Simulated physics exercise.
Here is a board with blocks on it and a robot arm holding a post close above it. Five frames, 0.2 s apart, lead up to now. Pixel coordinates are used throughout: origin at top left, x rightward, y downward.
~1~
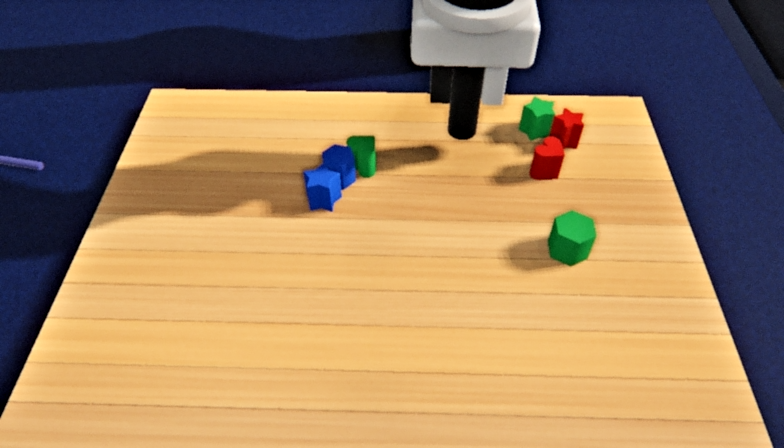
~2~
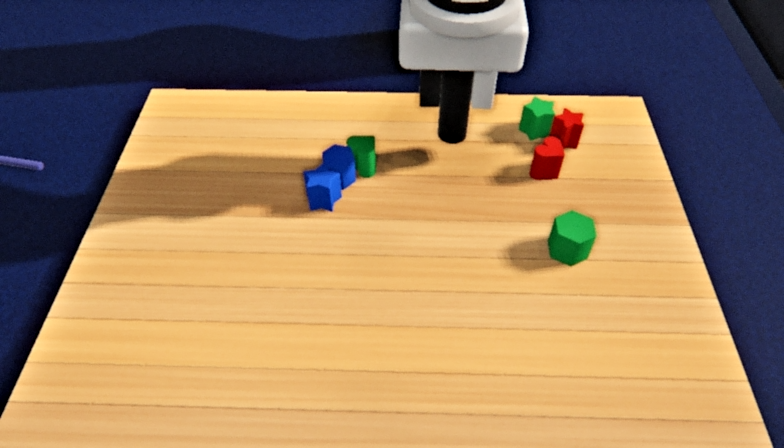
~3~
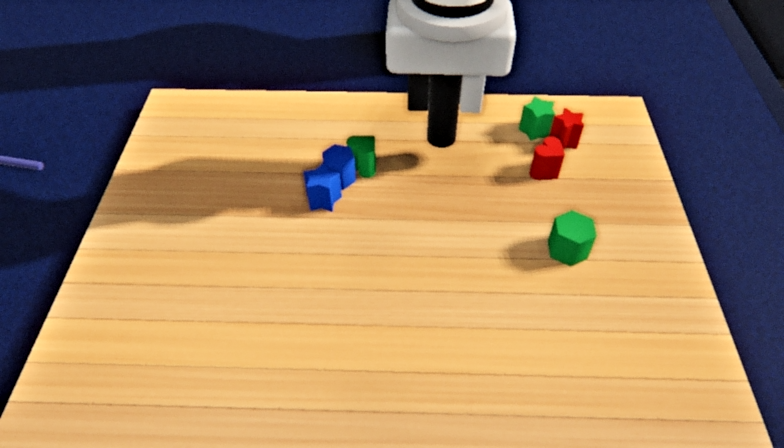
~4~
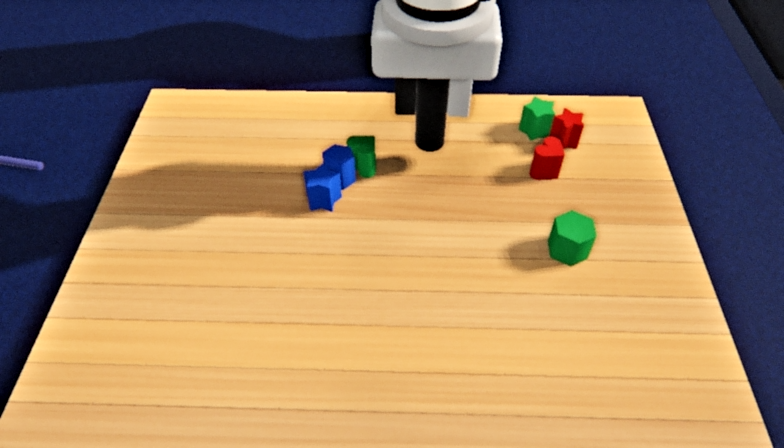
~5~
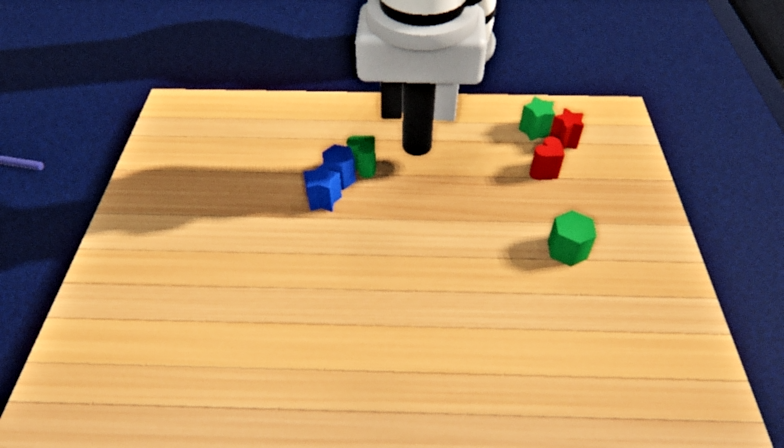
The clip opens on a wooden board with blue, green and red blocks in two loose groups and a green block apart, while a robot arm holds a dark post near the far edge. The arm moves the post a short way left and slightly nearer the viewer, and the blocks stay still.
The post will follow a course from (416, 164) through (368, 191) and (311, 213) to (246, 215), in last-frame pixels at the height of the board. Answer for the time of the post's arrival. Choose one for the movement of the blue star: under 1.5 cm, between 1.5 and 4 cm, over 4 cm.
Beyond 4 cm.
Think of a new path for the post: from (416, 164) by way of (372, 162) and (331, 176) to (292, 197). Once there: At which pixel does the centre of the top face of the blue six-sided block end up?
It will end up at (258, 167).
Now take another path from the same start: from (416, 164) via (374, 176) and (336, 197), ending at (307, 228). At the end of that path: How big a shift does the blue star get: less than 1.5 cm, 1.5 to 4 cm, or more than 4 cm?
Displacement: Past 4 cm.
What follows on the original path. One third of the way, post at (365, 174); green heart-shaped block at (359, 143), turned 20° clockwise.
Two thirds of the way, post at (306, 195); blue star at (282, 177); green heart-shaped block at (359, 143), turned 20° clockwise.
At the end, post at (241, 197); blue star at (246, 170), turned 70° clockwise; blue six-sided block unmoved; green heart-shaped block at (359, 143), turned 20° clockwise.
